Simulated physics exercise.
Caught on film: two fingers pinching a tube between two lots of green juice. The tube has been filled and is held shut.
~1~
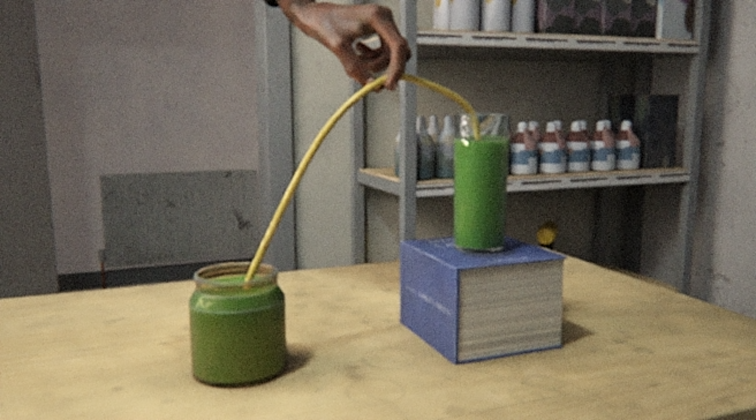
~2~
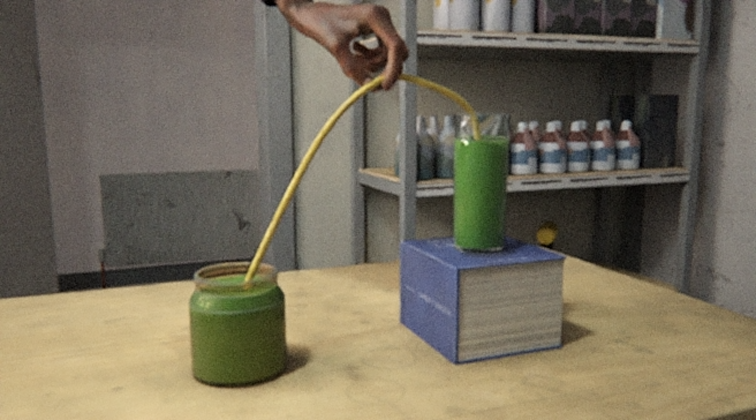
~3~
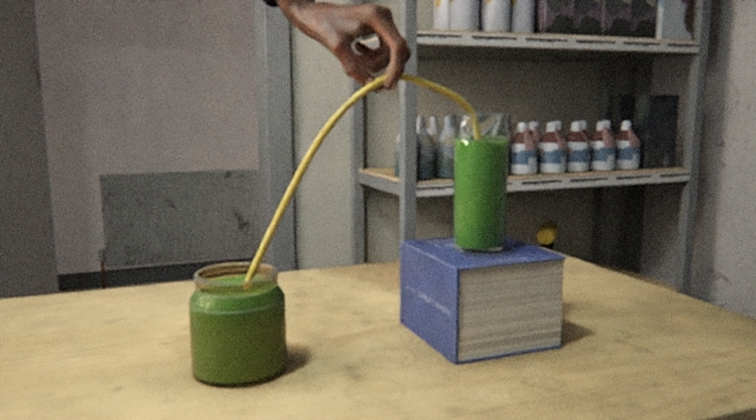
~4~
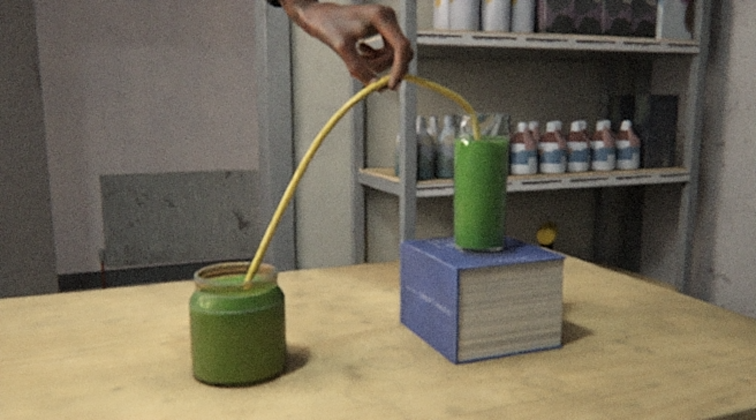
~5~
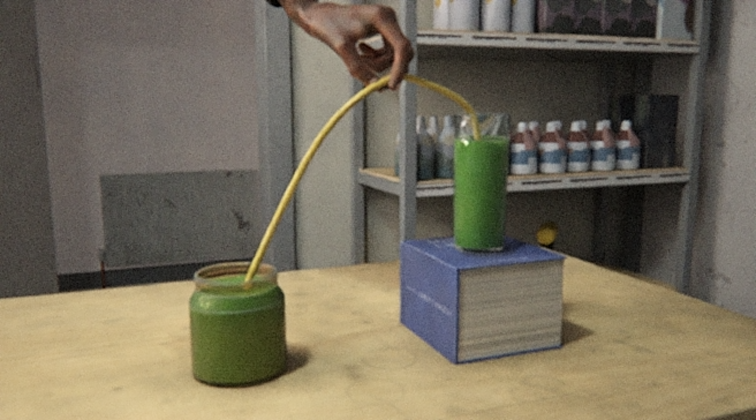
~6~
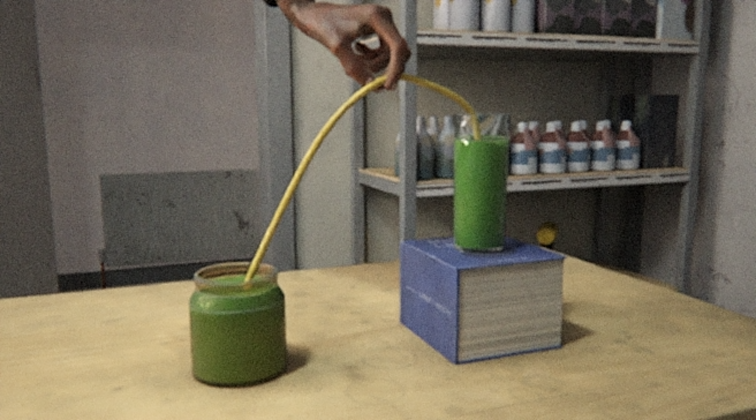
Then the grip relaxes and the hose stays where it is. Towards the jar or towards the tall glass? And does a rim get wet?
Flow is into the left one, and the taker runs over.
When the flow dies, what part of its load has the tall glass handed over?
Roughly 90 per cent.
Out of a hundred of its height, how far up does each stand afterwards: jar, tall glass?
About 100 and 10 per cent.
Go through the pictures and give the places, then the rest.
The first picture shows still shut; jar (239, 318) nearly full, on the top itself; tall glass (481, 179) about three quarters full, up on the thick book.
In the second picture, the hose is pinched; jar nearly full, surface at (237, 286); tall glass about three quarters full, surface at (482, 140).
The third picture shows nothing flows; jar (239, 318) nearly full; tall glass (481, 179) about three quarters full.
The fourth picture shows fingers on the hose; jar nearly full, surface at (237, 286); tall glass about three quarters full, surface at (482, 140).
The fifth picture shows still shut; jar (239, 318) nearly full, on the top itself; tall glass (481, 179) about three quarters full, up on the thick book.
In the sixth picture, the hose is pinched; jar nearly full, surface at (237, 286); tall glass about three quarters full, surface at (482, 140).
Shortly, the jar is full to the brim; the tall glass is about half full; the lower one has lost some.
Then, the jar is full to the brim; the tall glass is about a quarter full; the lower one has lost some.
At the finish, the jar is full to the brim; the tall glass is nearly empty; the lower one has lost some.
